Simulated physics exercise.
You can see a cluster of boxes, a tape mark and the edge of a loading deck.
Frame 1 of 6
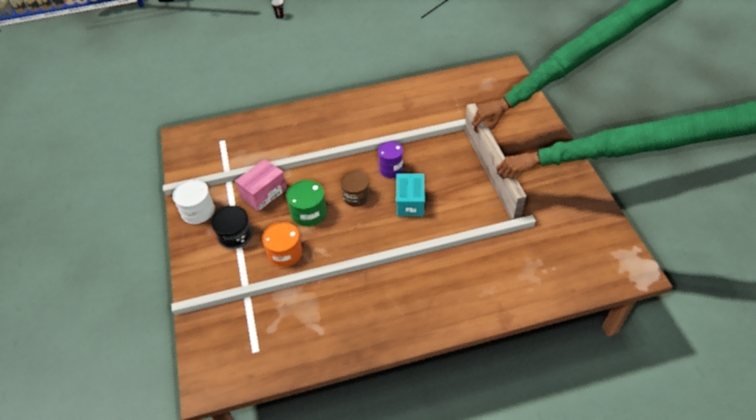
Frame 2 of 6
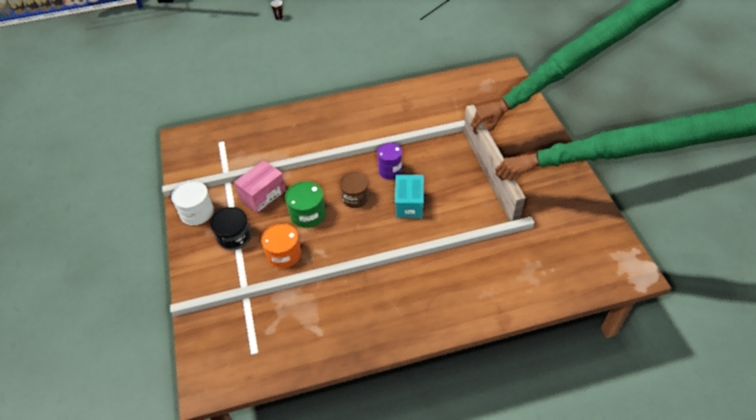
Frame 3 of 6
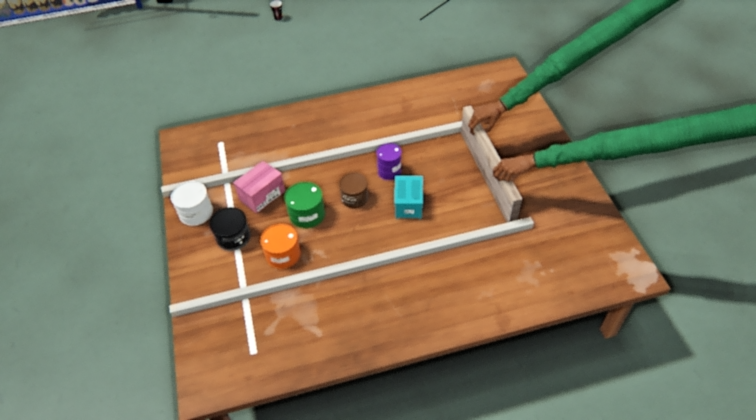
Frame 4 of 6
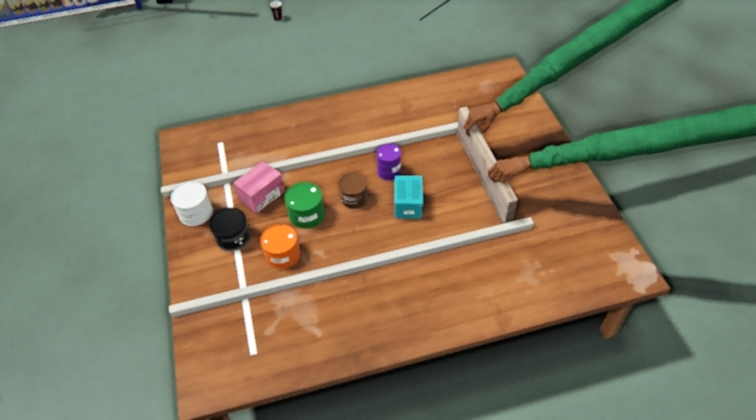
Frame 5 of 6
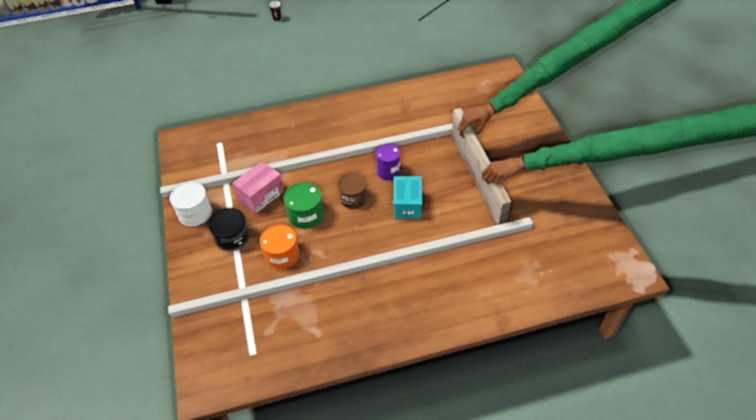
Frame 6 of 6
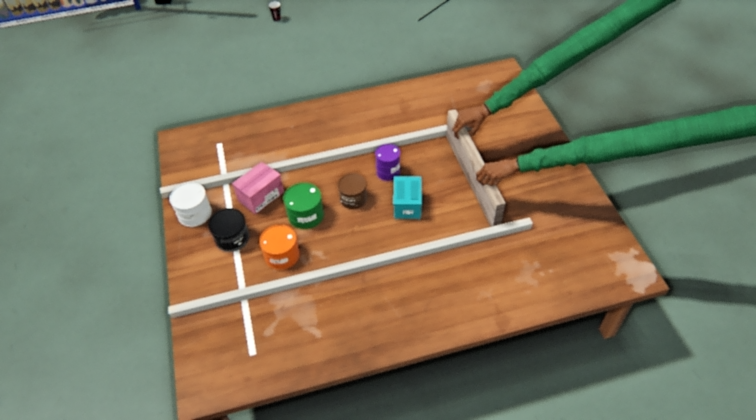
On a wooden table, two green-sleeved arms slid an upright plank slightly left between two pale rails, toward a group of colorful containers and boxes that stayed almost still around a white tape line.
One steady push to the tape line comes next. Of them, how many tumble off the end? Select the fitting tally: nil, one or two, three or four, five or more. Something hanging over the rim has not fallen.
It is going to spill one or two of them.
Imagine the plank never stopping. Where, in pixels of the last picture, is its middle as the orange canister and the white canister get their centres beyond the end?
The middle is at (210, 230) when it's the orange canister, and at (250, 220) when it's the white canister.
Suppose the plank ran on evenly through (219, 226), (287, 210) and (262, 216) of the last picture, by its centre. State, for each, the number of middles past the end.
2, 0 and 0.
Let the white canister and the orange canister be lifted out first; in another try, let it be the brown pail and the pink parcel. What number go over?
Try 1: 1; try 2: 0.
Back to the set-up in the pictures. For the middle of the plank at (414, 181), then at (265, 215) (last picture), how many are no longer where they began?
So 1, and at the other place 8.
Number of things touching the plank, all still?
The count in contact is 3.
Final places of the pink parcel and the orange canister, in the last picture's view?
First: About (182, 197); second: About (190, 271).
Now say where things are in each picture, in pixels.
In the first picture, white canister (194, 202); black pail (232, 228); pink parcel (262, 185); plank (493, 161); tape (237, 233).
In the second picture, black pail (231, 229); plank (492, 162).
In the third picture, pink parcel (260, 187); purple canister (389, 162).
In the fourth picture, white canister (192, 204); turquoise tote (409, 198).
In the fifth picture, black pail (230, 230); green canister (304, 206).
In the sixth picture, white canister (191, 205); black pail (229, 231); pink parcel (259, 188); plank (473, 167); tape (234, 235).
Soon after, none off yet; white canister at rest near (191, 205); black pail at rest near (229, 231); pink parcel at rest near (259, 188).
In the end, the number that fall off is one or two; gone, black pail and white canister.
